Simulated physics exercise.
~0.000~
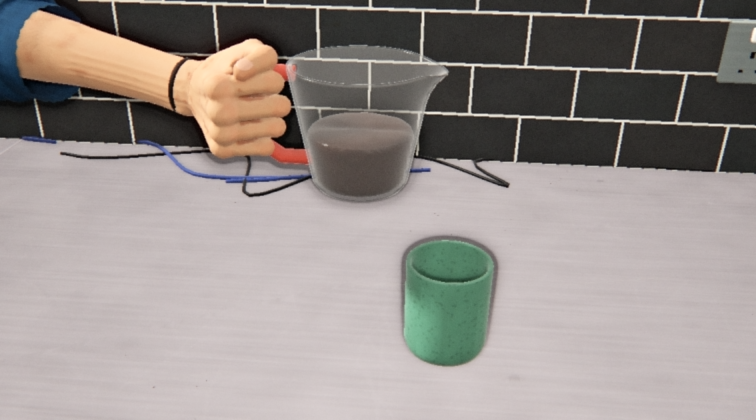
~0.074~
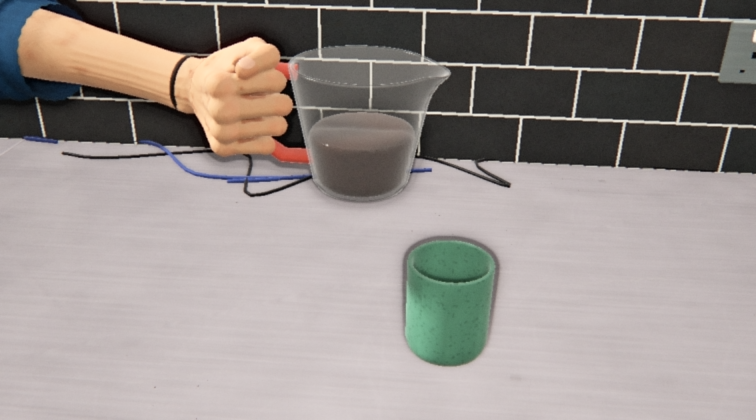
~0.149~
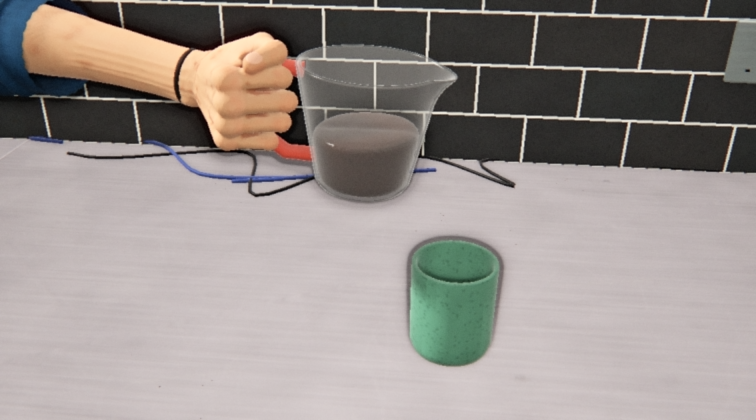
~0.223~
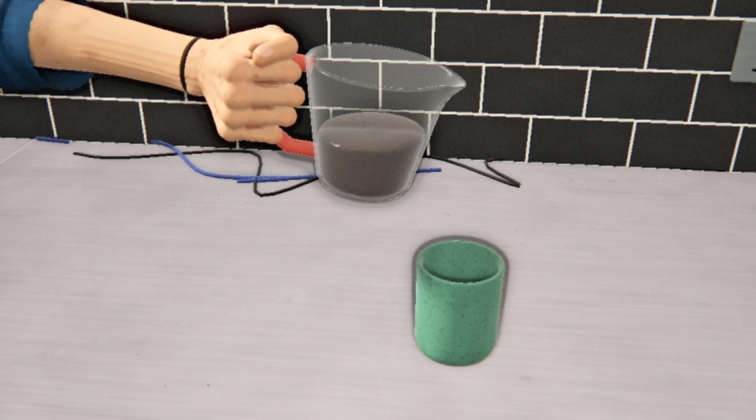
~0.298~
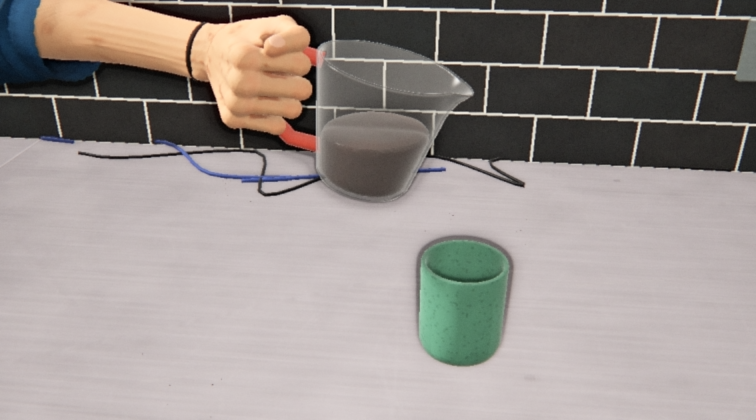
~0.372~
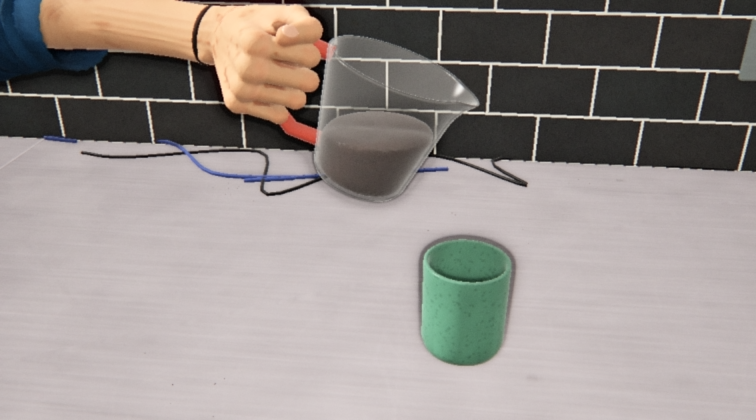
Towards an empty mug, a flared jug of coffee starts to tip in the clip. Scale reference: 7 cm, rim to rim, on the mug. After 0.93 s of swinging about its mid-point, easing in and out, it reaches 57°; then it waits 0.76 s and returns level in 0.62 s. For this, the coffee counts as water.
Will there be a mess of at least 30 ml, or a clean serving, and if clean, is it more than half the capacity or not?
A mess of 30 ml or more.
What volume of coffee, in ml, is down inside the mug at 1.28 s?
About 10 ml.
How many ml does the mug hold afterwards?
Some 50 ml.
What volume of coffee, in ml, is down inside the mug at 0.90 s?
I'd guess some 5 ml sits in there.
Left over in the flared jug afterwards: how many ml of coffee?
Some 150 ml.
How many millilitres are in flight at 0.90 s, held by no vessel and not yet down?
Estimate: Close to 15 ml.
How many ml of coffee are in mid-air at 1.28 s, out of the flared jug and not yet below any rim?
I'd say some 20 ml of liquid is up in the air.
Then, 0.90 s in, the tilt is 57° and the mug has 5 ml, the flared jug 240 ml, and 0 ml is on the work surface.
Then, 1.28 s in, the tilt is 57° and the mug has 10 ml, the flared jug 185 ml, and 45 ml is on the work surface.
Then, 1.69 s in, the tilt is 57° and the mug has 35 ml, the flared jug 160 ml, and 55 ml is on the work surface.
Then, 2.12 s in, the tilt is 12° and the mug has 45 ml, the flared jug 155 ml, and 60 ml is on the work surface.
Finally, the mug has 45 ml, the flared jug 155 ml, and 60 ml is on the work surface.
